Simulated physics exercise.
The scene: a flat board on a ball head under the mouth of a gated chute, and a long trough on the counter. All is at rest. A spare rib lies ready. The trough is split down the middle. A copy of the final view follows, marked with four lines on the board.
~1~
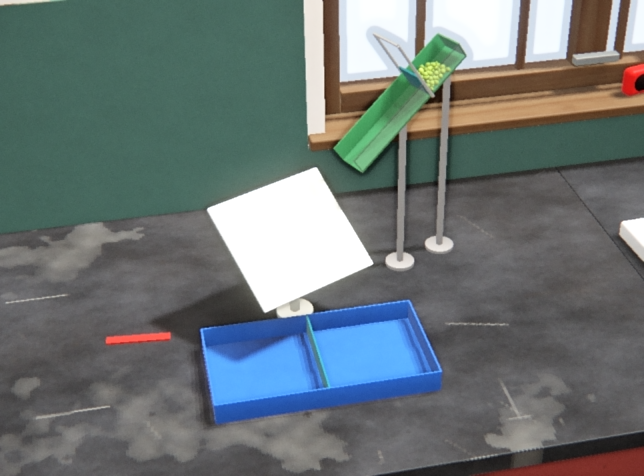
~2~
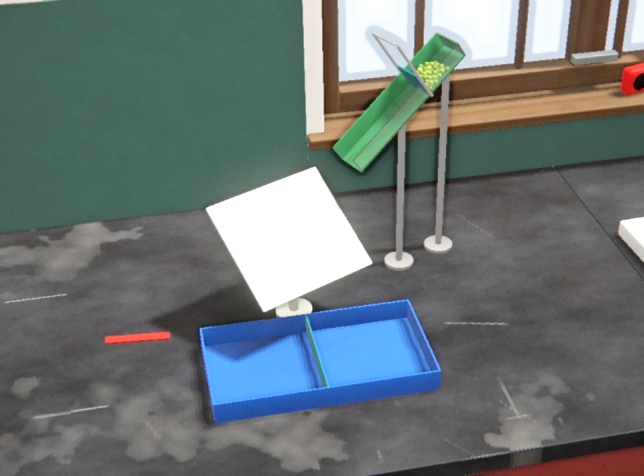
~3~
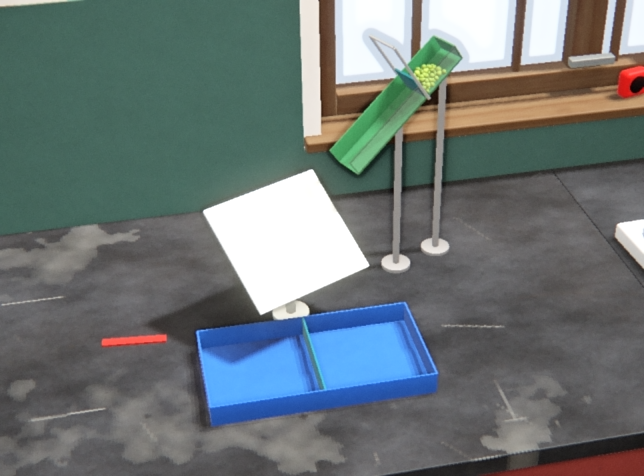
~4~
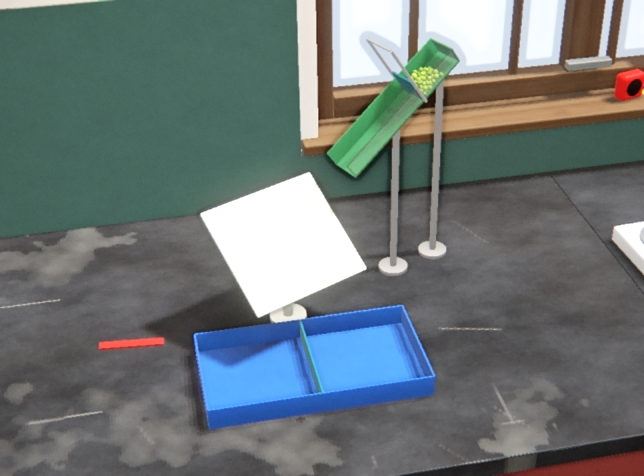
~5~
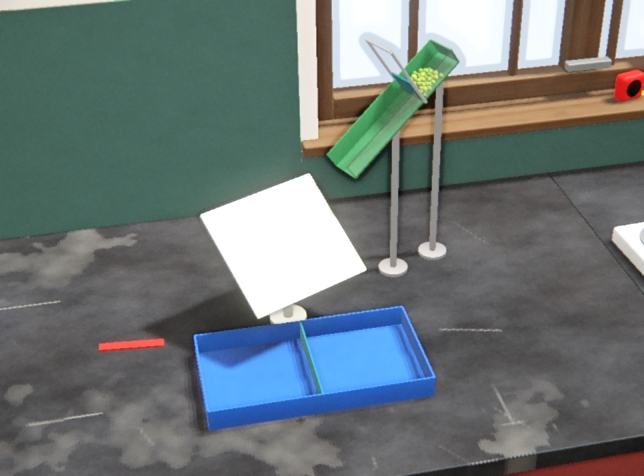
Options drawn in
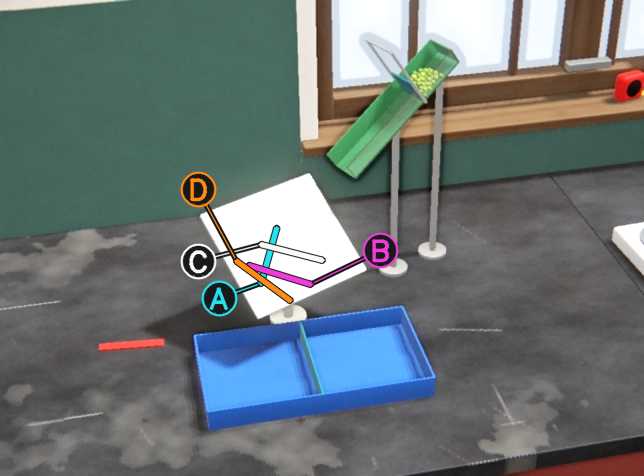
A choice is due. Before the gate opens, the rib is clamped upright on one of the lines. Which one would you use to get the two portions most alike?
The best line is A.
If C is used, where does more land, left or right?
The right half.
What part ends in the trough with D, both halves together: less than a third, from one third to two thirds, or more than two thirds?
It is more than two thirds.
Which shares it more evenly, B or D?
Here it is line D.
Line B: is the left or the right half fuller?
The right half.
On the marked copy, line A from (276, 228) to (261, 283); line B from (249, 265) to (310, 284); line C from (261, 244) to (322, 260); line D from (236, 261) to (290, 300).
With A, of what is caught, close to half in the left half, close to half in the right.
With B, of what is caught, only a few in the left half, all but a few in the right.
With C, of what is caught, a small share in the left half, all but a few in the right.
With D, of what is caught, close to a quarter in the left half, the bulk in the right.
